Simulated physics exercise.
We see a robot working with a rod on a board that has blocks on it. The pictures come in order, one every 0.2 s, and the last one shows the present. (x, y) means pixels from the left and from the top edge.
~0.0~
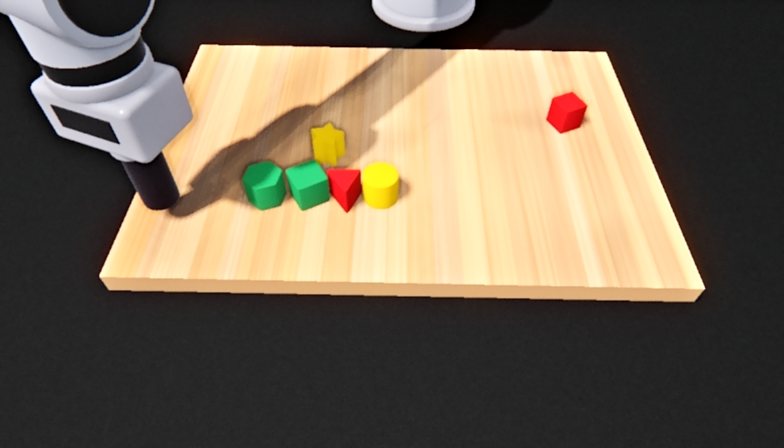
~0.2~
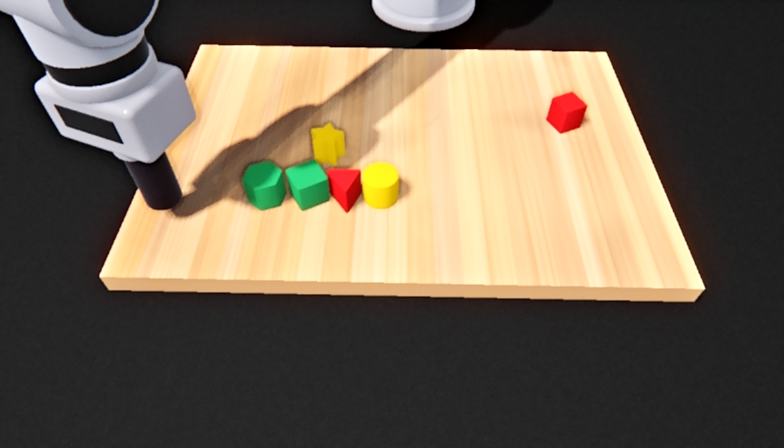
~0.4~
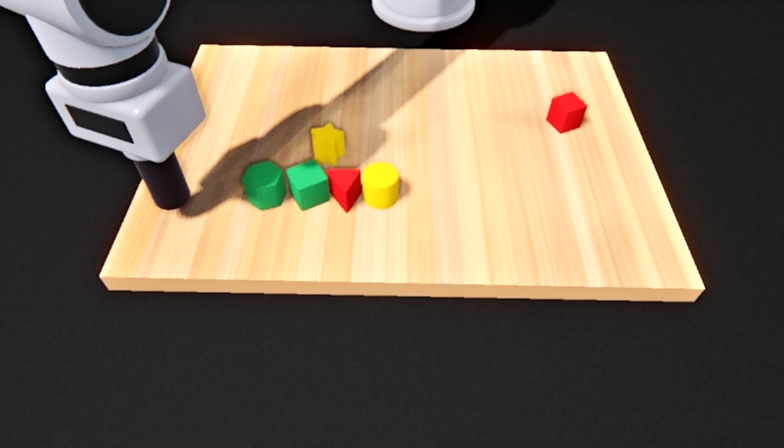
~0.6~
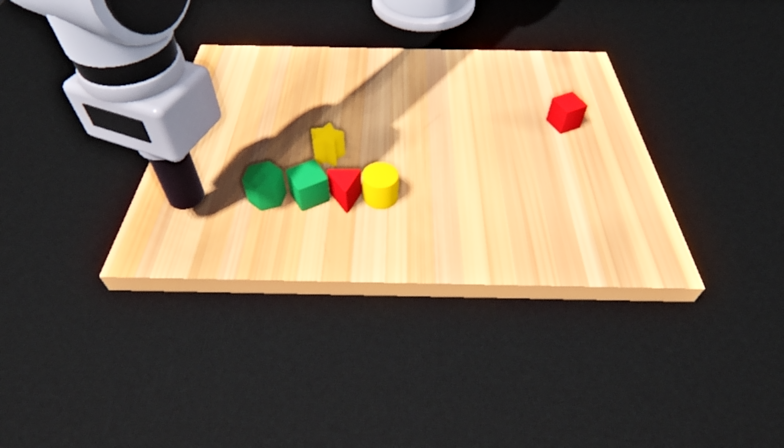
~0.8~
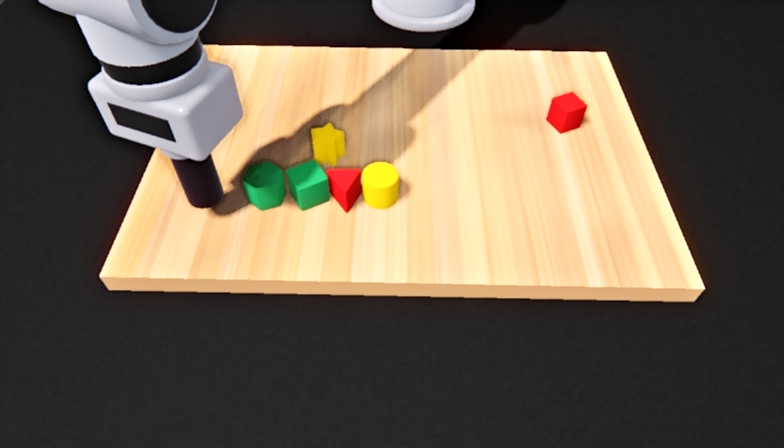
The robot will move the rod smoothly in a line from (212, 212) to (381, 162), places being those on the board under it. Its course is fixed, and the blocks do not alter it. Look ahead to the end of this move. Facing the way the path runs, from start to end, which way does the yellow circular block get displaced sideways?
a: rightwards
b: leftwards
The one that fits is a, rightwards.
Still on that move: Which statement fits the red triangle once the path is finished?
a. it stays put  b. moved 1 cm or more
The one that fits is b, moved 1 cm or more.
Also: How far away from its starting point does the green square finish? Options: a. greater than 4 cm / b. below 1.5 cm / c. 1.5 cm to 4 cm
Correct choice: A.
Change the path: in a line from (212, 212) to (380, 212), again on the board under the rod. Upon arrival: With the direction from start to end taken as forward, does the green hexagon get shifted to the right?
Final answer: No.
What follows on the original path. One third of the way, rod at (269, 179); green hexagon at (301, 158), turned 20° anticlockwise; green square at (336, 162), turned 35° clockwise; red triangle at (361, 174), turned 35° clockwise; yellow circular block at (397, 178).
Two thirds of the way, rod at (327, 162); green hexagon at (344, 135), turned 80° anticlockwise; green square at (376, 149), turned 115° clockwise; yellow star block at (338, 116), turned 25° anticlockwise; red triangle at (370, 173), turned 90° clockwise; yellow circular block at (401, 181).
At the end, rod at (381, 147); green hexagon at (372, 117), turned 150° anticlockwise; green square at (413, 143), turned 140° clockwise; yellow star block at (343, 110), turned 60° anticlockwise; red triangle at (370, 173), turned 90° clockwise; yellow circular block at (401, 181).
